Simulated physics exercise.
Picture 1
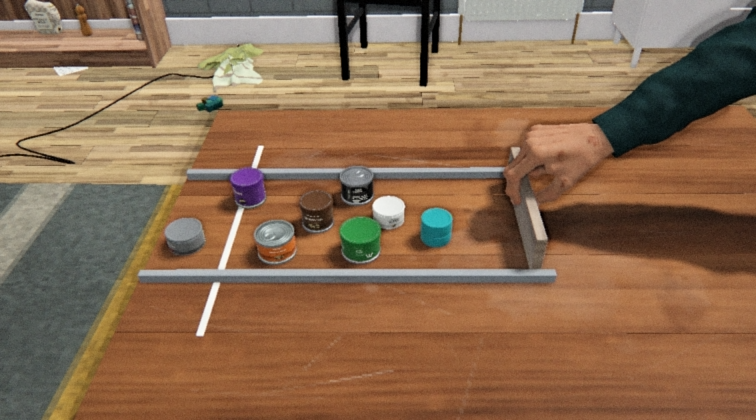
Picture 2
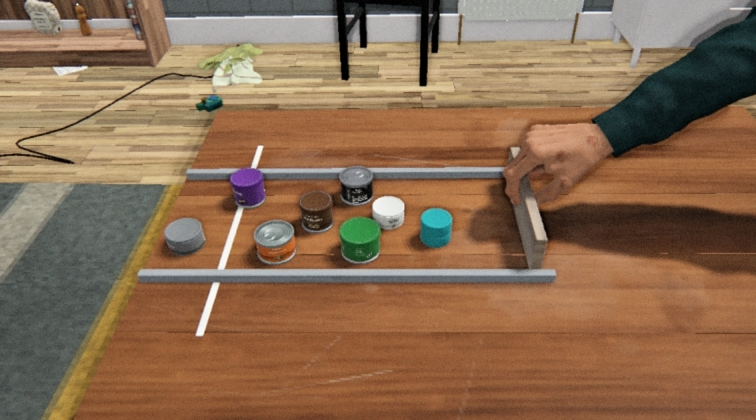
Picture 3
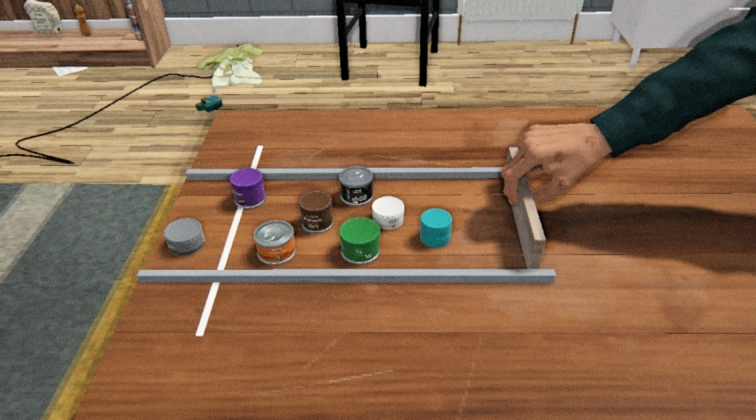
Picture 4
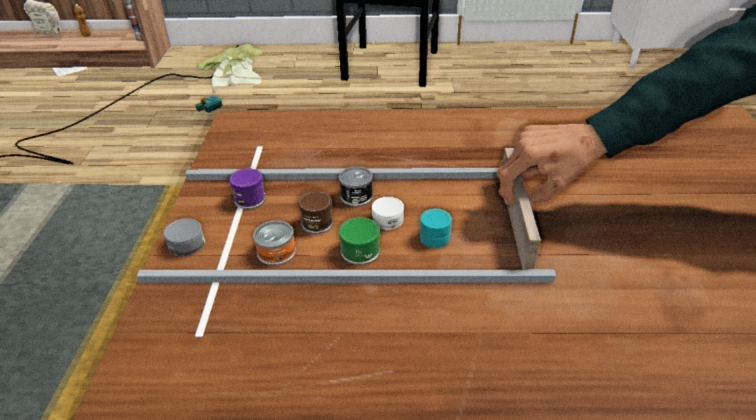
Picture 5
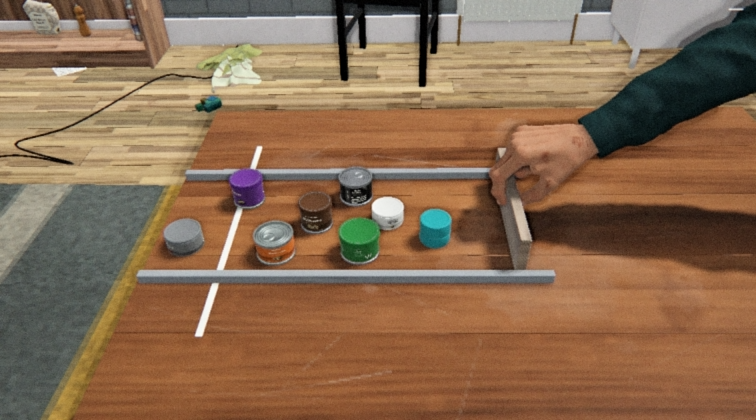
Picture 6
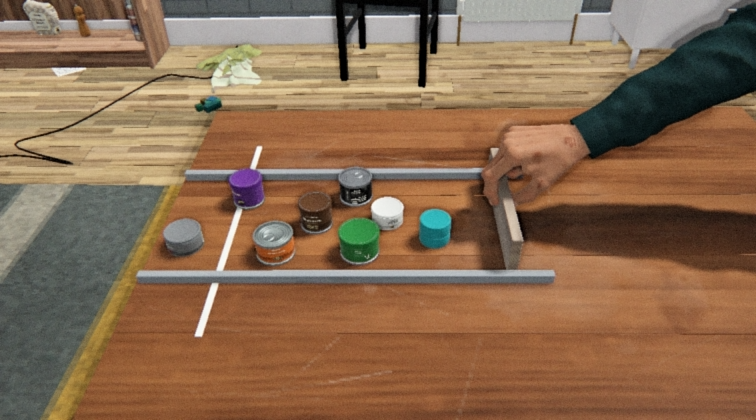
On a wooden tabletop in a room with pale plank flooring, seen from above at an angle, two grey rails run left to right. Between them sit purple, brown, black, orange-labelled, green, white and turquoise containers, with a small grey one at far left, beyond a white strip. A dark-sleeved arm slides an upright board slightly left while the containers and camera stay still.
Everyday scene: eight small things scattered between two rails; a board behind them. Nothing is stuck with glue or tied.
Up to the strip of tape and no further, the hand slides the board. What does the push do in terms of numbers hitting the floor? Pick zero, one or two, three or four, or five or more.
It sends one or two to the floor.
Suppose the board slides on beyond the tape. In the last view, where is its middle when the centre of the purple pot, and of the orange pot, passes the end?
I'd put it close to (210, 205), and close to (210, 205) for the other one.
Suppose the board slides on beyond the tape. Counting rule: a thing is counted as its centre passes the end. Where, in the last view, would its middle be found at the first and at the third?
In pixels, around (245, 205) followed by around (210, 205).
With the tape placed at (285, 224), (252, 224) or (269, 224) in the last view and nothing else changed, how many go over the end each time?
Counts per try, in order: 0 / 0 / 0.
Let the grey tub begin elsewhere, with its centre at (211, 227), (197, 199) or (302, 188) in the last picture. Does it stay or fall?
Taking the spots in turn, it gets knocked off, then gets knocked off, then stays put.
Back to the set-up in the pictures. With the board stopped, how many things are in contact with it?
It is in contact with 4.
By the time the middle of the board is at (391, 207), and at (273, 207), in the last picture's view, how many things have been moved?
By then 3, and later 8.
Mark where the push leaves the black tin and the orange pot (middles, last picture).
Black tin: About (226, 187); orange pot: About (175, 238).
Soon after, none off yet; grey tub at rest near (184, 238); purple pot at rest near (247, 189); orange pot at rest near (275, 243).
After that, none off yet; grey tub at rest near (184, 238); purple pot displaced a little near (236, 189); orange pot displaced about its own width near (220, 240).
In the end, the number that fall off is one or two; gone, grey tub.
